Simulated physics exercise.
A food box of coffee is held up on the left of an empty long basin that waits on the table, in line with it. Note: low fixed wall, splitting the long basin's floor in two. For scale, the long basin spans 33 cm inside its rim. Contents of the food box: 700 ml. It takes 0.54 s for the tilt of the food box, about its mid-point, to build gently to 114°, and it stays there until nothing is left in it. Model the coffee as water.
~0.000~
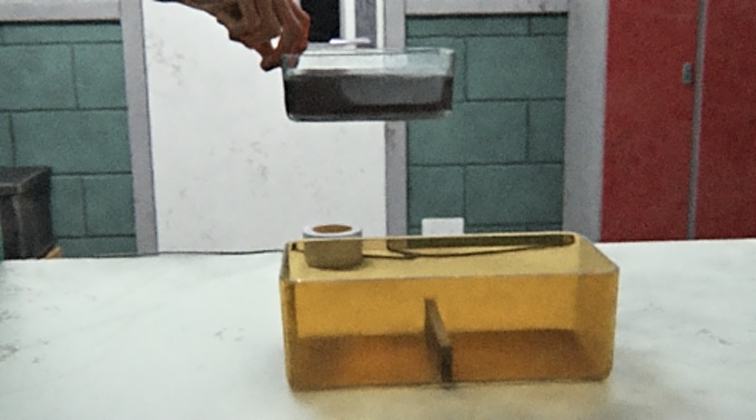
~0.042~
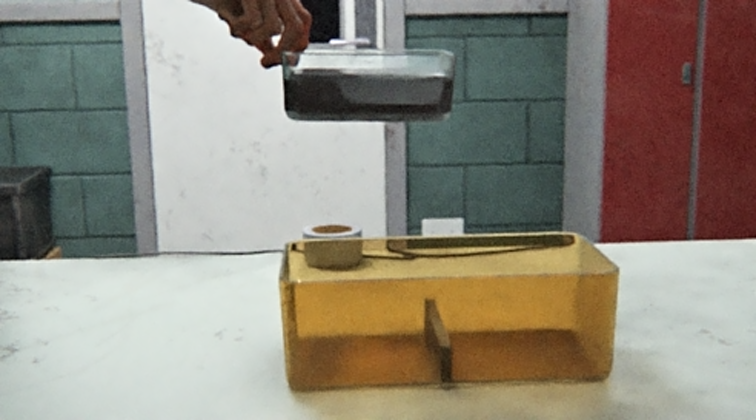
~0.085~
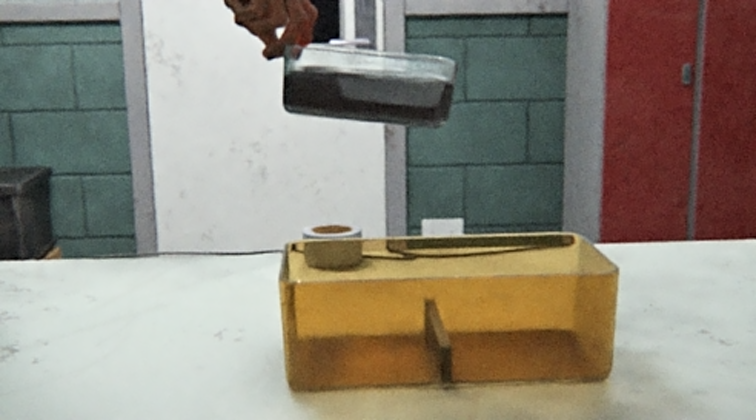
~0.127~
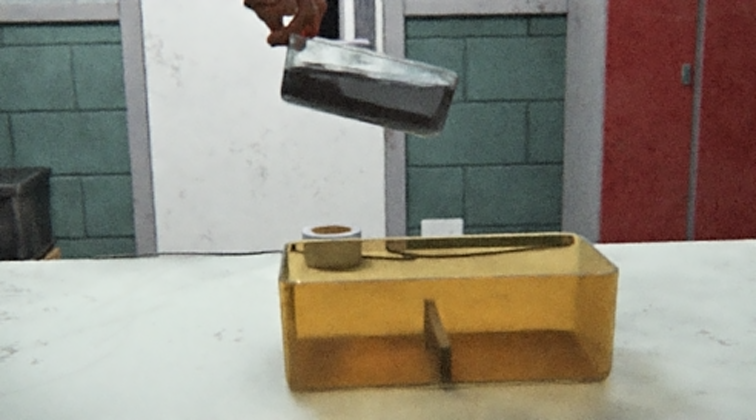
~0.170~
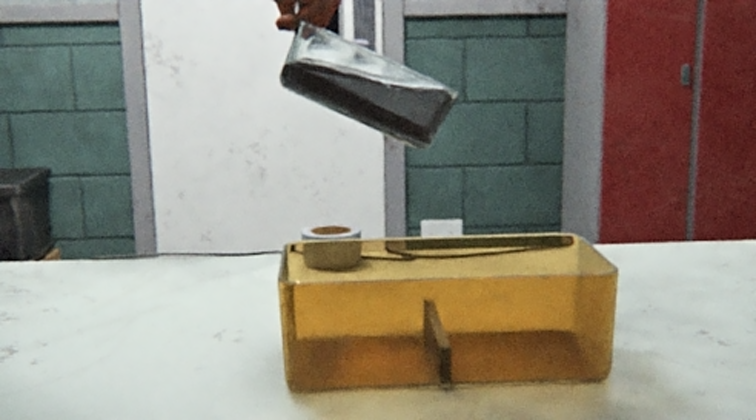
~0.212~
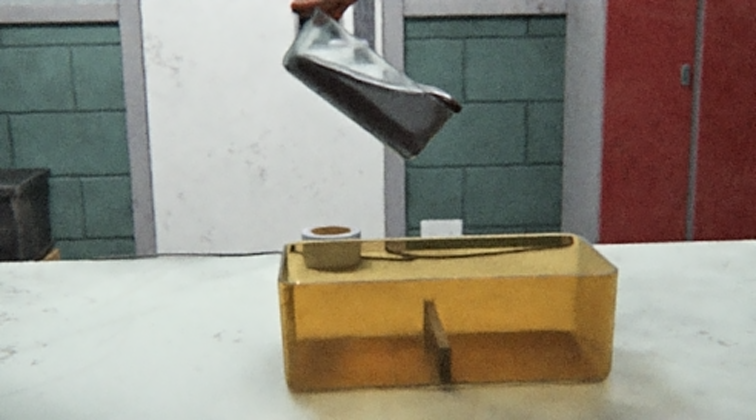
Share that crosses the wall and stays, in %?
74 %.
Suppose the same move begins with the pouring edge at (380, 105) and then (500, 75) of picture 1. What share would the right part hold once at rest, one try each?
25 per cent first, 75 per cent second.
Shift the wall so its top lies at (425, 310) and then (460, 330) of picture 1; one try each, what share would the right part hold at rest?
80 % and 60 %.
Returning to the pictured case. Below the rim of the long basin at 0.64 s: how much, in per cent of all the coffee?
That comes to about 80 percent.
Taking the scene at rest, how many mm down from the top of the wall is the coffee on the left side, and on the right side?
About 32 mm on the left, about 20 mm on the right.
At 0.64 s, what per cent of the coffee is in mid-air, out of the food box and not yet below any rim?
I'd say some 18 per cent is in the air.
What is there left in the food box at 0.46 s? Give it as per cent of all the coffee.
At that time about 8 in a hundred parts are still held.
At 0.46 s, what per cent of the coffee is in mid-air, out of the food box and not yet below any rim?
Some 48 % is the figure.
By 0.46 s the tilt is 108° and 8 per cent is still to pour, 0 is left of the wall and 43 right of it.
By 0.64 s the tilt is 114° and 1 per cent is still to pour, 10 is left of the wall and 71 right of it.
By 0.83 s the tilt is 114° and 0 per cent is still to pour, 21 is left of the wall and 73 right of it.
By 1.04 s the tilt is 114° and 0 per cent is still to pour, 22 is left of the wall and 74 right of it.
At rest 22 per cent lies left of the wall, 74 right of it and 4 outside.
